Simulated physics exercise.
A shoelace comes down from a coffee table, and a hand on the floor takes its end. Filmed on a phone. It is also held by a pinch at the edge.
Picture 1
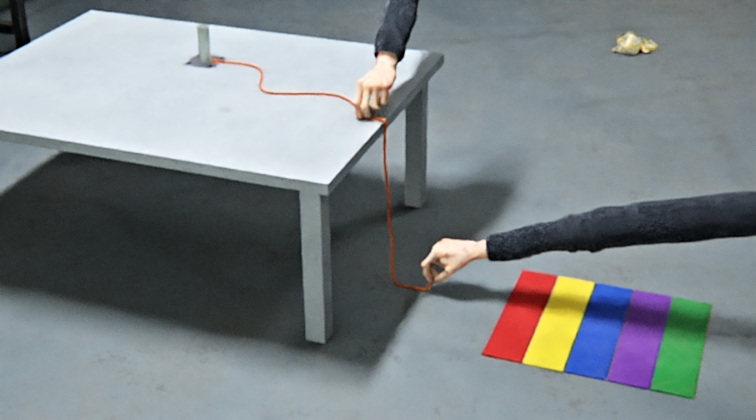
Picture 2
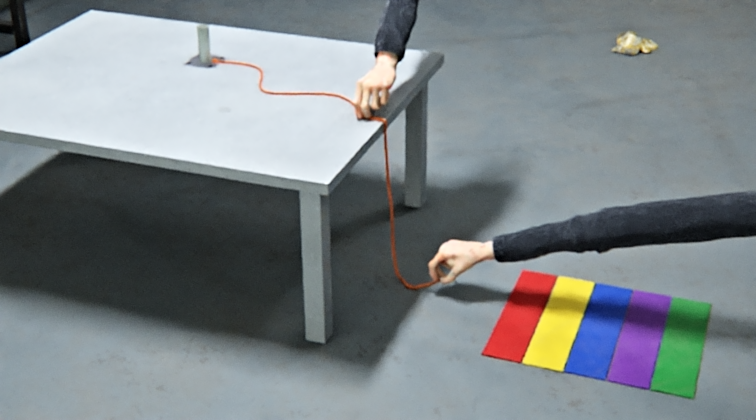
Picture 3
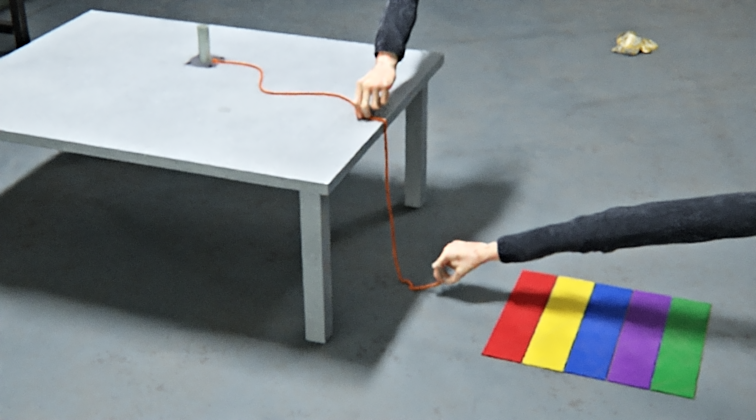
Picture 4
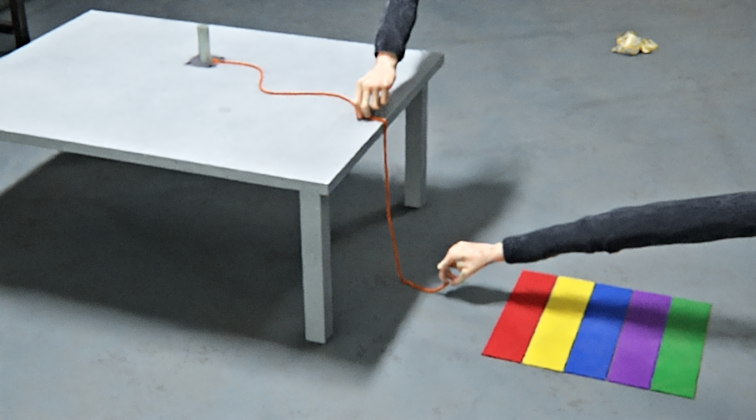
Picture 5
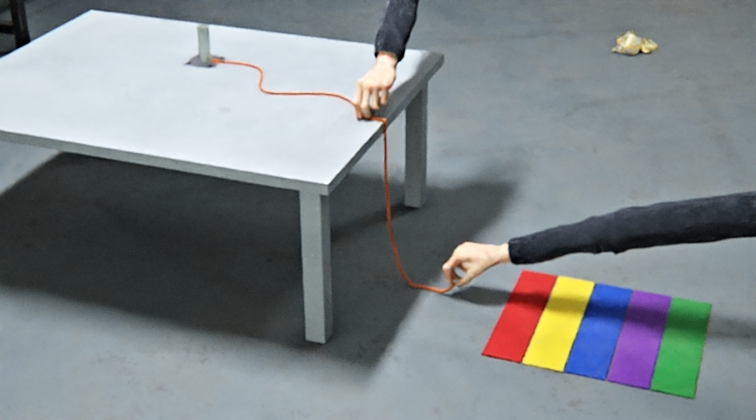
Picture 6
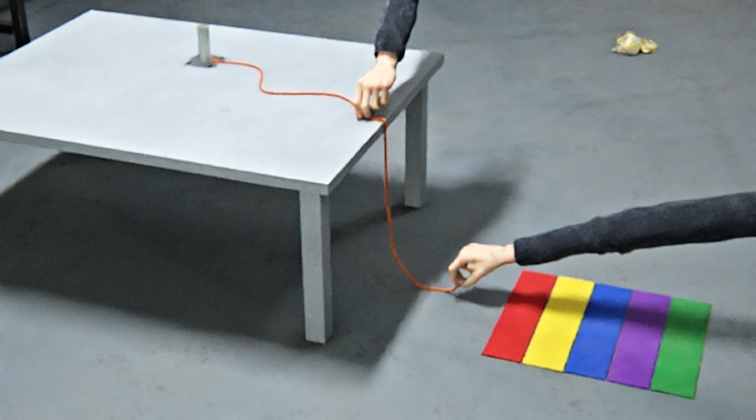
An orange shoelace hanging from a pale table has its lower end drawn slightly to the right across the floor by one hand, toward the red stripe of a multicoloured patch, while another hand pinches it at the table edge.
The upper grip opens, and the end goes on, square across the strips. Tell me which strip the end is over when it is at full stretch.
It is over the blue strip.
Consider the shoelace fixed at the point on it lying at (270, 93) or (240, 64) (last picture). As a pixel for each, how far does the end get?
Taking the tries in turn, you get (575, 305) and then (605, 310).
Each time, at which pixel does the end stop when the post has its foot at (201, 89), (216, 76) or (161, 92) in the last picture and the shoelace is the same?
About (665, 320), then (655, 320), then (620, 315).
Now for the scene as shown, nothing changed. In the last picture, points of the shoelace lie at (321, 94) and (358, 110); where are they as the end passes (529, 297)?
They end up close to (345, 100) and (391, 120).
Soon after, end near (529, 297); over red.
Then, end near (580, 306); over yellow.
At full stretch, end near (610, 312); over blue. It halts on the blue strip.
